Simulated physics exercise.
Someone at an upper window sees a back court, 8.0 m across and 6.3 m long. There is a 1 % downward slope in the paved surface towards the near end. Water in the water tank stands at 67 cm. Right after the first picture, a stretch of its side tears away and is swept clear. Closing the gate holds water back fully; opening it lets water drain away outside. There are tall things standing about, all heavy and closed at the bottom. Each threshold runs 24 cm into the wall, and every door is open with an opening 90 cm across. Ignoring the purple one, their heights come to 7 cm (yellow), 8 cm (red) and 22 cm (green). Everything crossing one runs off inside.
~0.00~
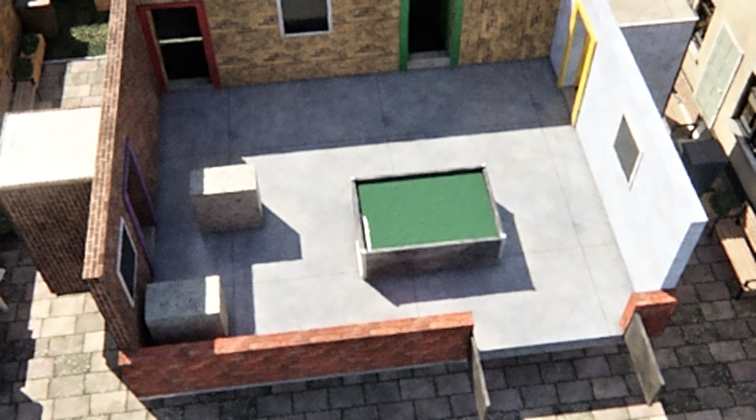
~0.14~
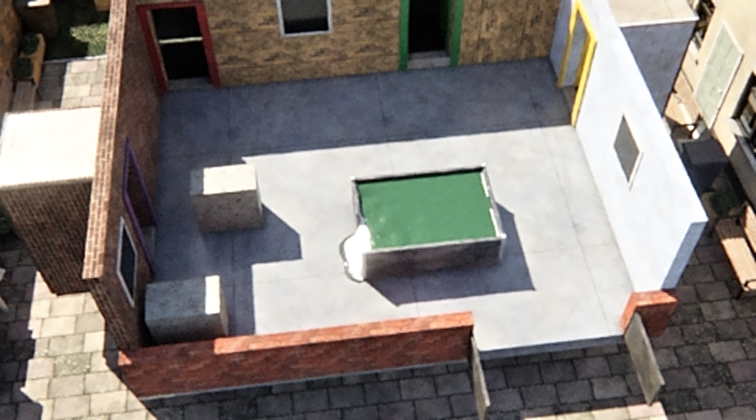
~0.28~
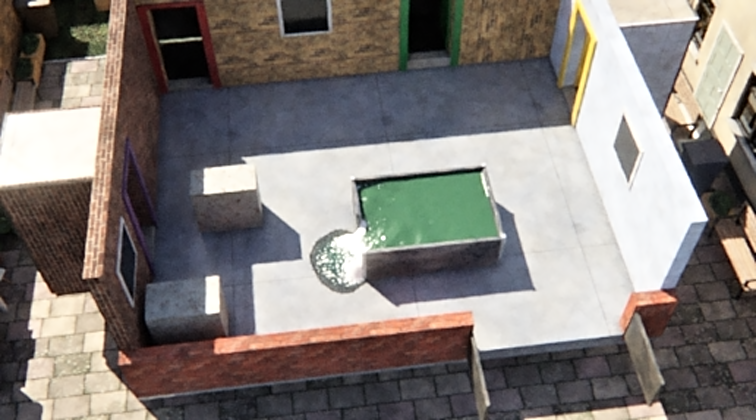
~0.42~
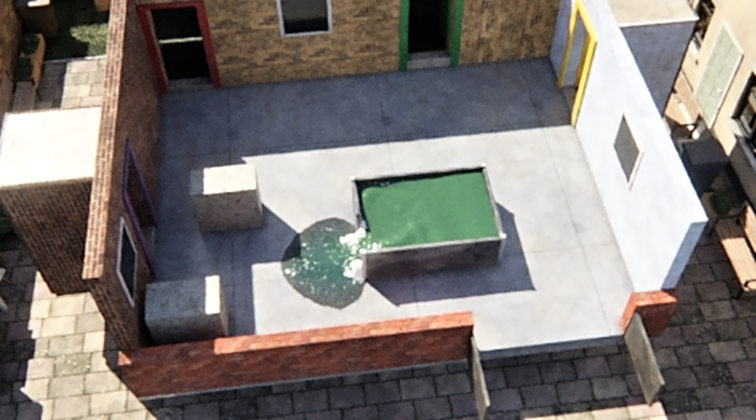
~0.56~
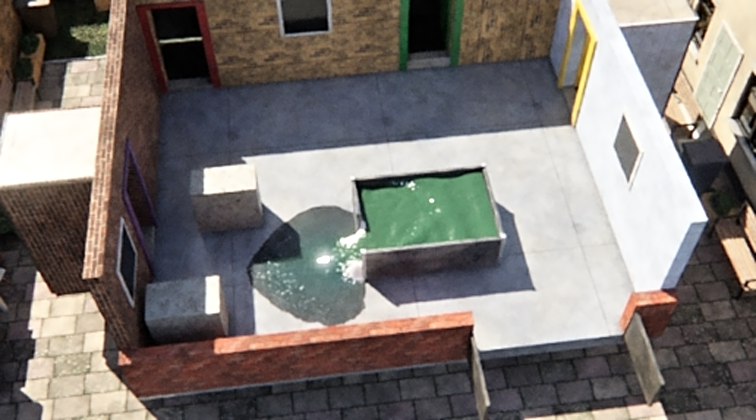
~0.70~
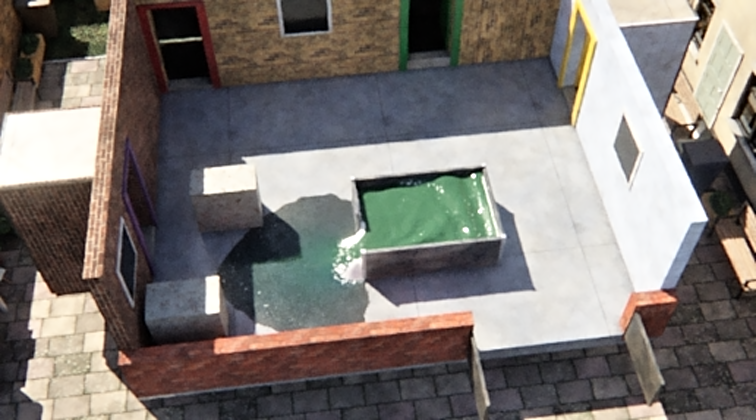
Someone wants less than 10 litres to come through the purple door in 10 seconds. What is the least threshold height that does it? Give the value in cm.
It needs to be around 23 cm high.
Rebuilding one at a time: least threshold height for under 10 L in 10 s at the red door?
The red one would have to be about 6.5 cm high.
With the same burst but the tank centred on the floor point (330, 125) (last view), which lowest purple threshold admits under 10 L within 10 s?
A height near 12.0 cm.
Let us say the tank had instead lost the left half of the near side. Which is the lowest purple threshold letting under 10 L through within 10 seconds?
Some 12.5 cm.
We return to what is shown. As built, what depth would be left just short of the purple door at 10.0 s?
About 9.5 cm.
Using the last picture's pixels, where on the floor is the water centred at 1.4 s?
At about (385, 245).
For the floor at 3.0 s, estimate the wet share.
30 %.
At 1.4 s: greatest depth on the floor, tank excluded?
Up to some 35 centimetres, I'd say.
After 1.4 s water covers 20 % of the floor, deepest (35 cm) near (356, 266); 12 cm at the purple door, 0 litres in over its 9 cm threshold.
After 3.0 s water covers 30 % of the floor, deepest (35 cm) near (150, 365); 20 cm at the purple door, 103 litres in over its 9 cm threshold.
After 10.0 s water covers 75 % of the floor, deepest (12 cm) near (152, 315); 10 cm at the purple door, 200 litres in over its 9 cm threshold.
At the purple door as built, the water arrived by 1.3 s and peaked near 24 cm at 2.4 s.
With a threshold of 21 cm, 19 litres would have come in within the 10 s; with 28 cm, 2 litres. So under 10 litres takes about 23 cm.
